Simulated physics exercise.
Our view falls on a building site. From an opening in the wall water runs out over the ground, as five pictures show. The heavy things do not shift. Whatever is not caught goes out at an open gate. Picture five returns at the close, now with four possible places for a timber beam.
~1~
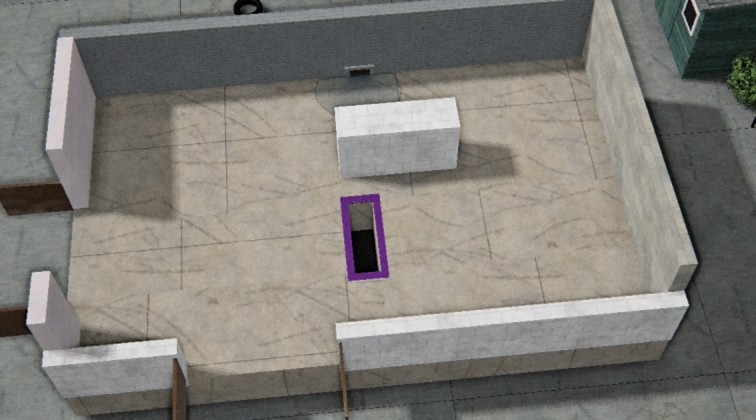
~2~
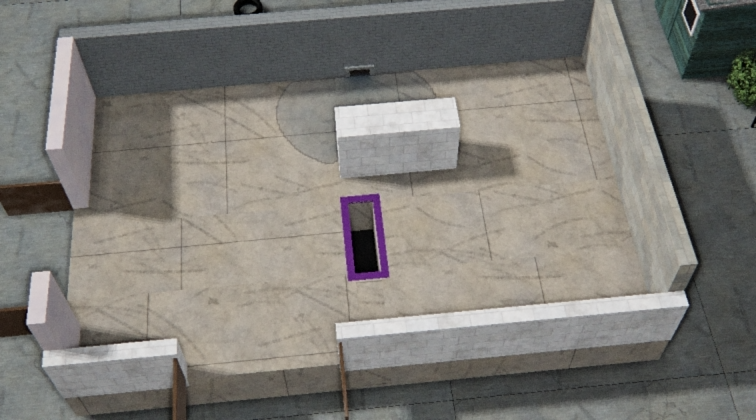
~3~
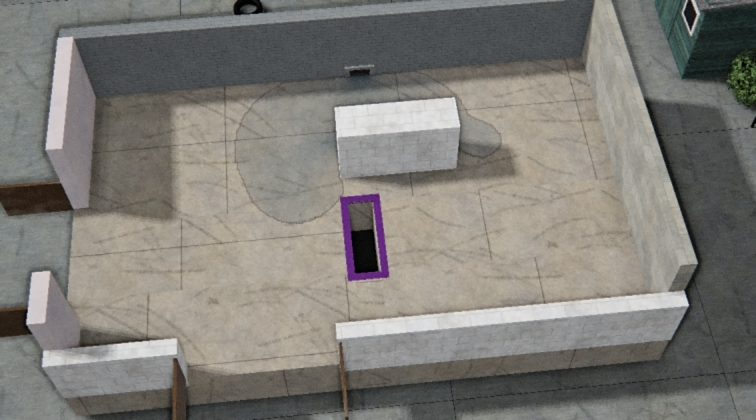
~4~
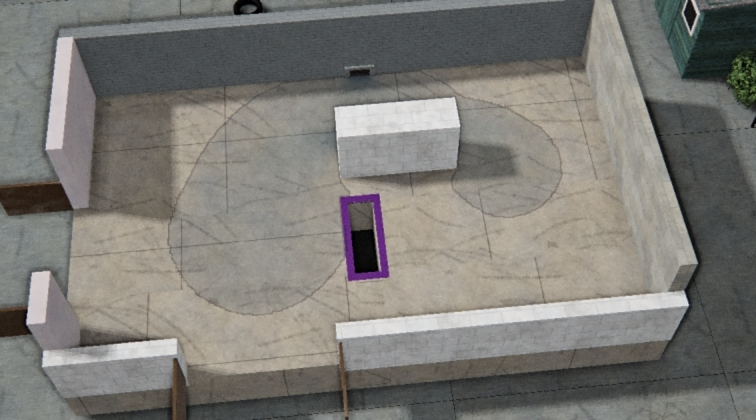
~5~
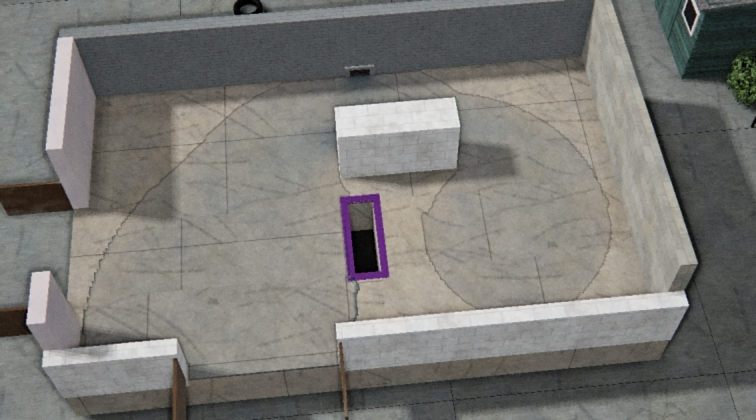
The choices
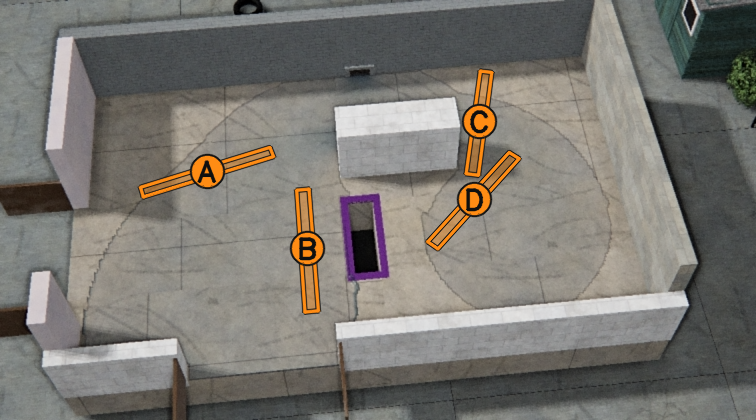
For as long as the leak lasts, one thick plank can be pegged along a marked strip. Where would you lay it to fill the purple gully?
D beats the others.
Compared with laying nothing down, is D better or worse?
Place D is better.
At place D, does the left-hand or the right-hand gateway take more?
The right gate.
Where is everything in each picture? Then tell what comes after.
Outfall at (360, 71); purple gully at (364, 236); open gate at (85, 264); open gate at (263, 357); water covers 3 % of the ground and shows as far out as (394, 98); purple gully still dry.
Water covers 9 % of the ground and shows as far out as (311, 151); purple gully still dry.
Water covers 16 % of the ground and shows as far out as (262, 204); purple gully still dry.
Water covers 32 % of the ground and shows as far out as (195, 286); purple gully still dry.
Water covers 56 % of the ground and shows as far out as (103, 309); purple gully still dry.
On the marked copy, A from (141, 192) to (271, 152); B from (311, 311) to (302, 189); C from (472, 174) to (486, 71); D from (432, 245) to (514, 155).
With A, about 2 % of the stream runs into the purple gully, about 98 % out by the gates.
With B, about 4 % of the stream runs into the purple gully, about 96 % out by the gates.
With C, about 5 % of the stream runs into the purple gully, about 94 % out by the gates.
With D, about 9 % of the stream runs into the purple gully, about 90 % out by the gates.
